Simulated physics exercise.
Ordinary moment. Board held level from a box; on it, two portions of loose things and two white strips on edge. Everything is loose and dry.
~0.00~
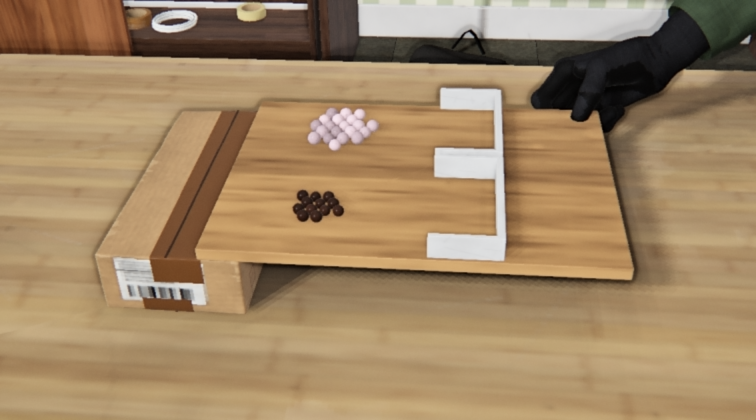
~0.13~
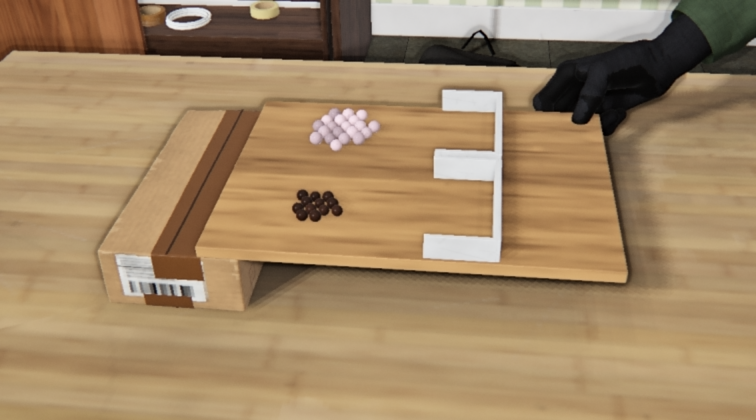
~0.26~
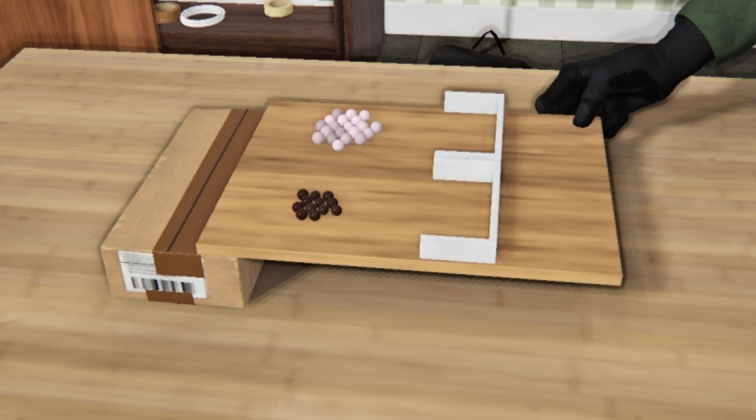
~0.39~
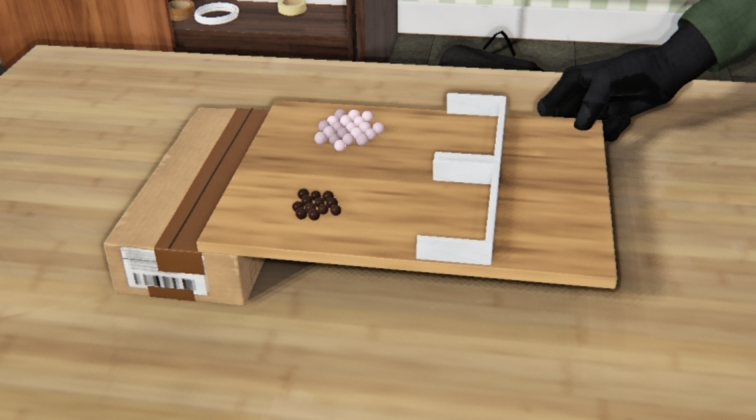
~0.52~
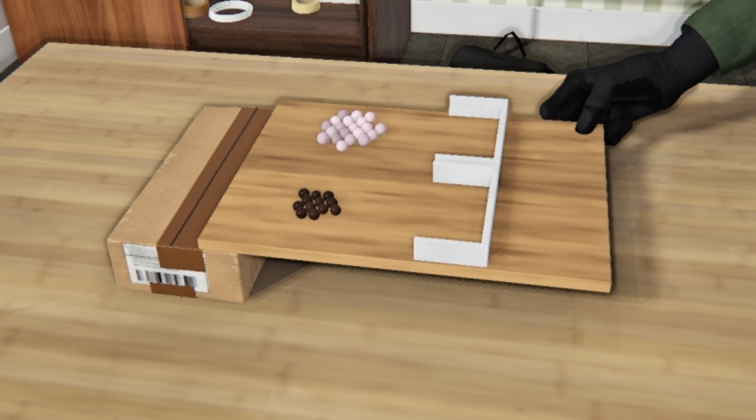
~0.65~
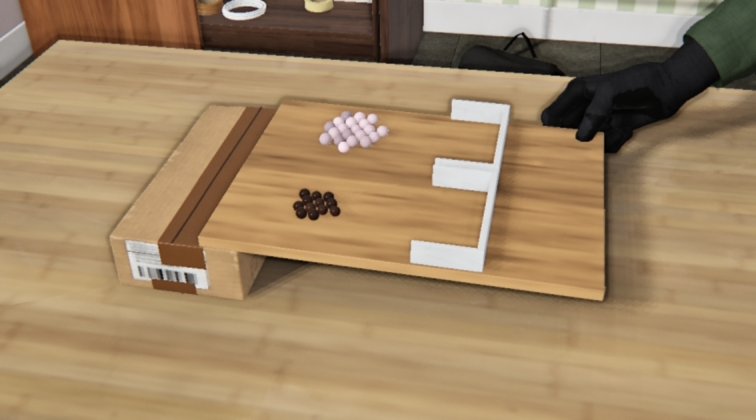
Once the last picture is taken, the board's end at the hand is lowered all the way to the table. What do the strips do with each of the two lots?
Outcome: I think the nearer lot will be restrained by its barrier; I think the farther lot will be restrained by its barrier.
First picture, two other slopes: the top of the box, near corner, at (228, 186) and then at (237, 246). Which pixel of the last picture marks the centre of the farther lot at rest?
(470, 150), then (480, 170).
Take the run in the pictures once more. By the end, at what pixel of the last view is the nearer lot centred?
Around (475, 254) in the last picture.
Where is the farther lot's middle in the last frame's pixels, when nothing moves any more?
Its centre settles around (480, 175).
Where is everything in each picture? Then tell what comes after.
The first frame shows held end of the board (619, 267), level; box (211, 201), low, a small part of the board's length; nearer lot (312, 210), a few chocolate balls; farther lot (345, 126), a few sugar pearls; nearer bar (500, 206), taller than the pieces; farther bar (498, 129), taller than the pieces.
The second frame shows held end of the board (614, 270), level; farther lot (347, 127).
The third frame shows held end of the board (609, 272), level; nearer lot (311, 209).
The fourth frame shows held end of the board (604, 275), level; farther lot (351, 128).
The fifth frame shows held end of the board (599, 279), level; nearer lot (311, 208).
The sixth frame shows held end of the board (592, 287), down by 1°; box (226, 192); nearer lot (311, 208), not moving; farther lot (356, 130), not moving; nearer bar (488, 219); farther bar (501, 143).
By 1.05 s, board sloping at 8°; nearer lot on its way down; farther lot on its way down.
By 1.41 s, board resting at 11°; nearer lot has reached its bar; farther lot has reached its bar.
When it is over (2.5 s), board resting at 11°; nearer lot gathered behind its bar; farther lot gathered behind its bar.
